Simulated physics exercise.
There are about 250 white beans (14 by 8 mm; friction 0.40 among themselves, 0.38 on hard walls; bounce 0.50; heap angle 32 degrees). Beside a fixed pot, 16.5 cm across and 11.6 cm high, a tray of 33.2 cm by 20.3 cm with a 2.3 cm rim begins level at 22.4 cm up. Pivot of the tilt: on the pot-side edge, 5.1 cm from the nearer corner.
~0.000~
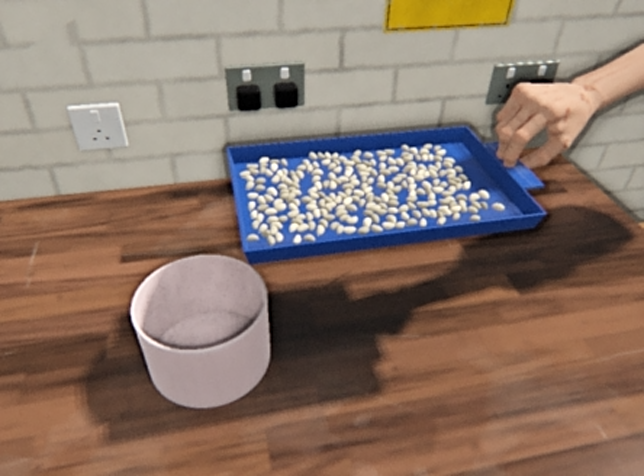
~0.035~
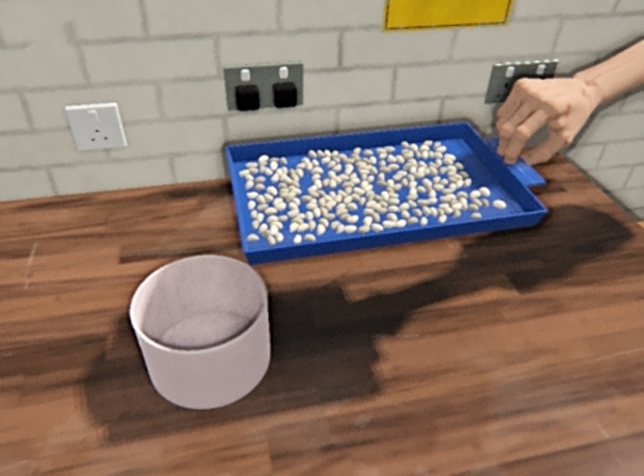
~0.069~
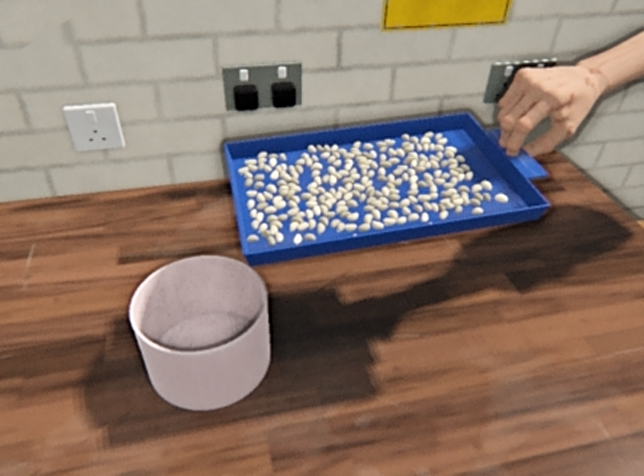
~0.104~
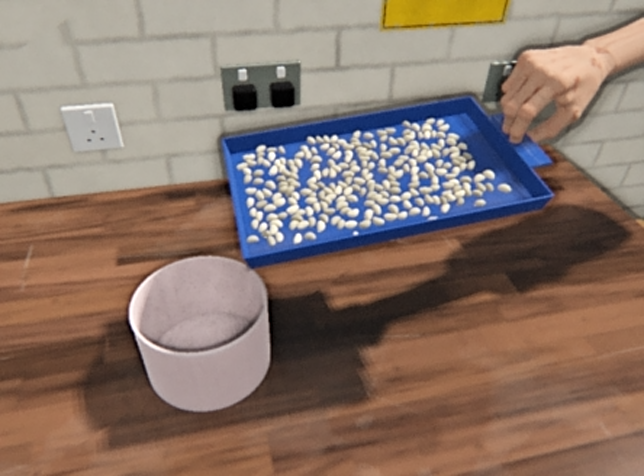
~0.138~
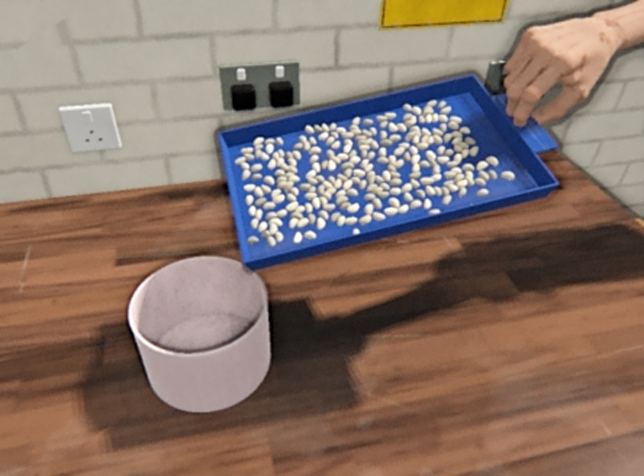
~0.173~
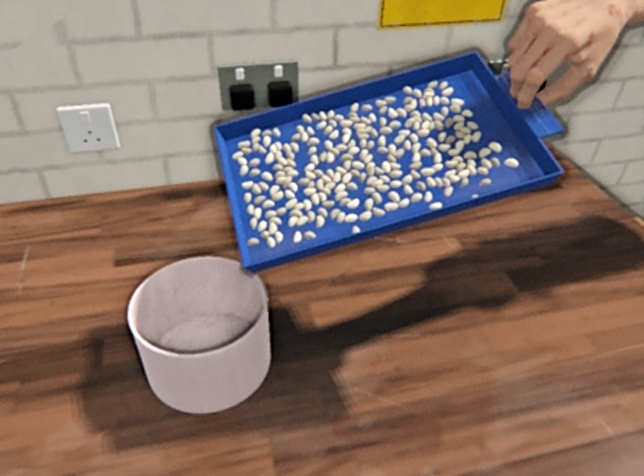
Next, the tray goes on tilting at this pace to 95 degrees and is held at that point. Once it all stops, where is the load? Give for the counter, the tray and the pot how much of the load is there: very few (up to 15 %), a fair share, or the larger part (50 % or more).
Counter: The larger part, tray: Very few, pot: Very few.
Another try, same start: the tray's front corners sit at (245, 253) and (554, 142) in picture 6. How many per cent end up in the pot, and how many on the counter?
That works out as pot 70 and counter 30.
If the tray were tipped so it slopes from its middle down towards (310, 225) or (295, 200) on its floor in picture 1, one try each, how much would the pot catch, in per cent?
Near 45 and 60 percent, in that order.
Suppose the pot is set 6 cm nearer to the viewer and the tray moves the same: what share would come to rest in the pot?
With that change it comes to something like 75 in a hundred.
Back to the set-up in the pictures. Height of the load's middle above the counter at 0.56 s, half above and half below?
Roughly 24 centimetres, give or take.
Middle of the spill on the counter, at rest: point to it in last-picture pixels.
You'll find it at about pixel (212, 463).
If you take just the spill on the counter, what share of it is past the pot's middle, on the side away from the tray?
Near 50 in a hundred.
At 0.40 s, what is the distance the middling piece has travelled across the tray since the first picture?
4 cm.
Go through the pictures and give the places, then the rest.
In the first frame, tray tilt 0 degrees, front corners at (249, 247) and (539, 211); middle of the pieces at (367, 191); pot at (201, 299).
In the second frame, tray tilt 1 degrees, front corners at (249, 248) and (541, 209); middle of the pieces at (367, 189).
In the third frame, tray tilt 3 degrees, front corners at (249, 250) and (543, 203), lowest corner left front; middle of the pieces at (368, 185).
In the fourth frame, tray tilt 8 degrees, front corners at (248, 253) and (547, 193), lowest corner left front; middle of the pieces at (368, 178).
In the fifth frame, tray tilt 13 degrees, front corners at (248, 257) and (551, 182), lowest corner left front; middle of the pieces at (368, 169).
In the sixth frame, tray tilt 19 degrees, front corners at (248, 261) and (556, 170), lowest corner left front; middle of the pieces at (367, 160); pot at (199, 302). The tray's pace is about 165 degrees a second.
After 0.40 s, tilt 57 degrees; the tray holds 100 %, the pot 0 %.
After 0.56 s, tilt 84 degrees; the tray holds 95 %, the pot 0 %.
Then, at 0.84 s, tilt 95 degrees; the tray holds 5 %, the pot 10 %.
By 2.3 s all is still; counter 90 %, tray 0 %, pot 10 %.
